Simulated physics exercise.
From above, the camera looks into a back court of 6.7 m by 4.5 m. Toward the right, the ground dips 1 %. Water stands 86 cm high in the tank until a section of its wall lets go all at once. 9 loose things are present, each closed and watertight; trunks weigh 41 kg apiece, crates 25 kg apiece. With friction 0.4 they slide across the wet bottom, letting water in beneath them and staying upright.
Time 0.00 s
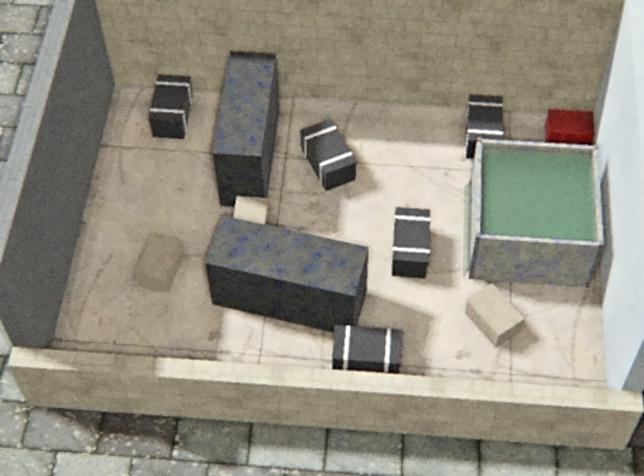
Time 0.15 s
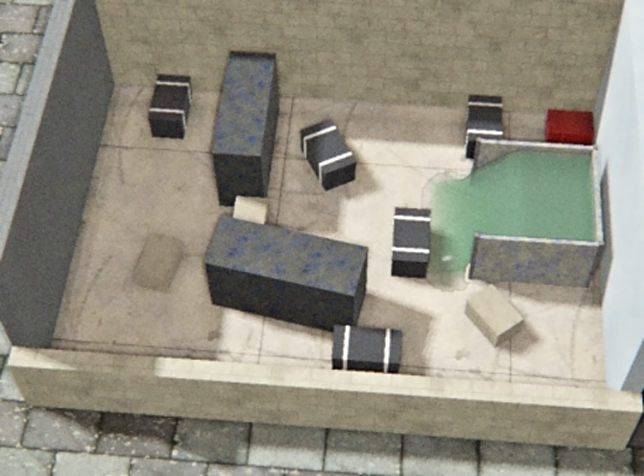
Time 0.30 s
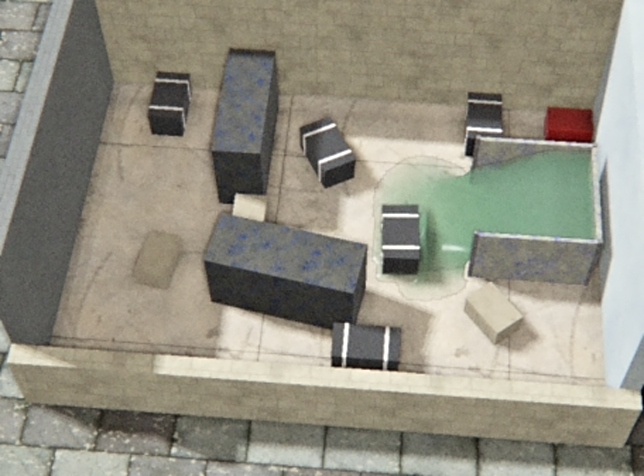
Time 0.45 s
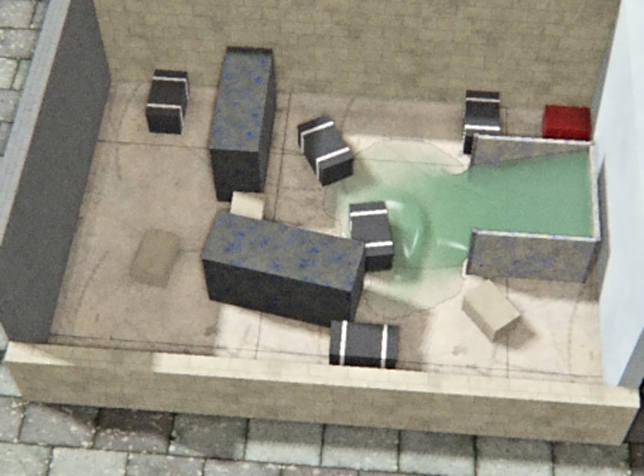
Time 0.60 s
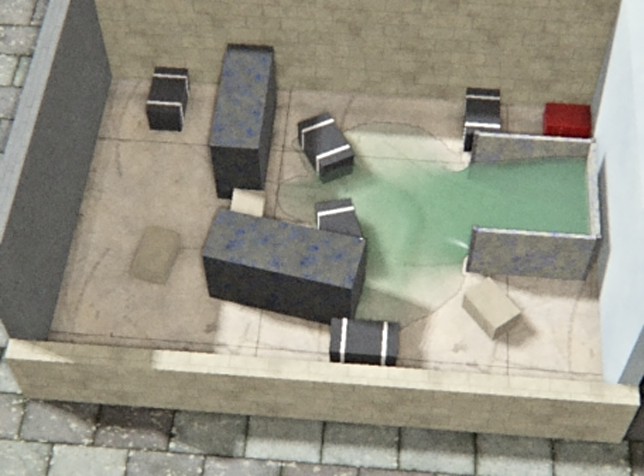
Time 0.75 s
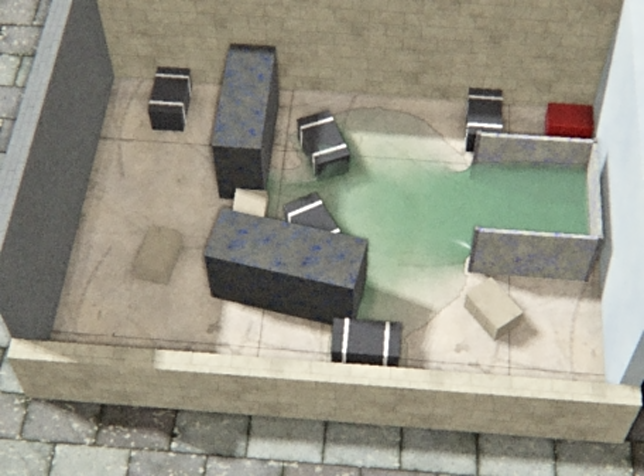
Green water spreading leftward from an open-sided tank across a walled court, pushing a dark crate left behind a long block.
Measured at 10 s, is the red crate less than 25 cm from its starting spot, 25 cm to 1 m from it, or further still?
It changes position somewhat.
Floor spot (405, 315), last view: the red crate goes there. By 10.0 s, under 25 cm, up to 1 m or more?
Outcome: It is shifted a bit.
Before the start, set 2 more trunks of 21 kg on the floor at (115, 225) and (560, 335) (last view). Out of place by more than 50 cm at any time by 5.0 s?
First not far enough, second not far enough.
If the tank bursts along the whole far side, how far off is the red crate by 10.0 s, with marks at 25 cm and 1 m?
In that scenario the red crate would have been washed far off.
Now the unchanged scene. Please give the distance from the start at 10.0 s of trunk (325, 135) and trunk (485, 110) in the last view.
In that order: 120 cm, 60 cm.
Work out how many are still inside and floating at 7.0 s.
Tally: 1 of them.
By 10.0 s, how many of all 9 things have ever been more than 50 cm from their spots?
Count: 7.
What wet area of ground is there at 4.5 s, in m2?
Near 26 m2 in all.
After 2.0 s the red crate is near (571, 115), 0.0 m from its start, aground; 2 afloat.
After 4.5 s the red crate is near (573, 120), 0.1 m from its start, aground; 1 afloat.
After 7.0 s the red crate is near (571, 152), 0.6 m from its start, afloat; 1 afloat.
After 10.0 s the red crate is near (568, 154), 0.7 m from its start, aground; 0 afloat.
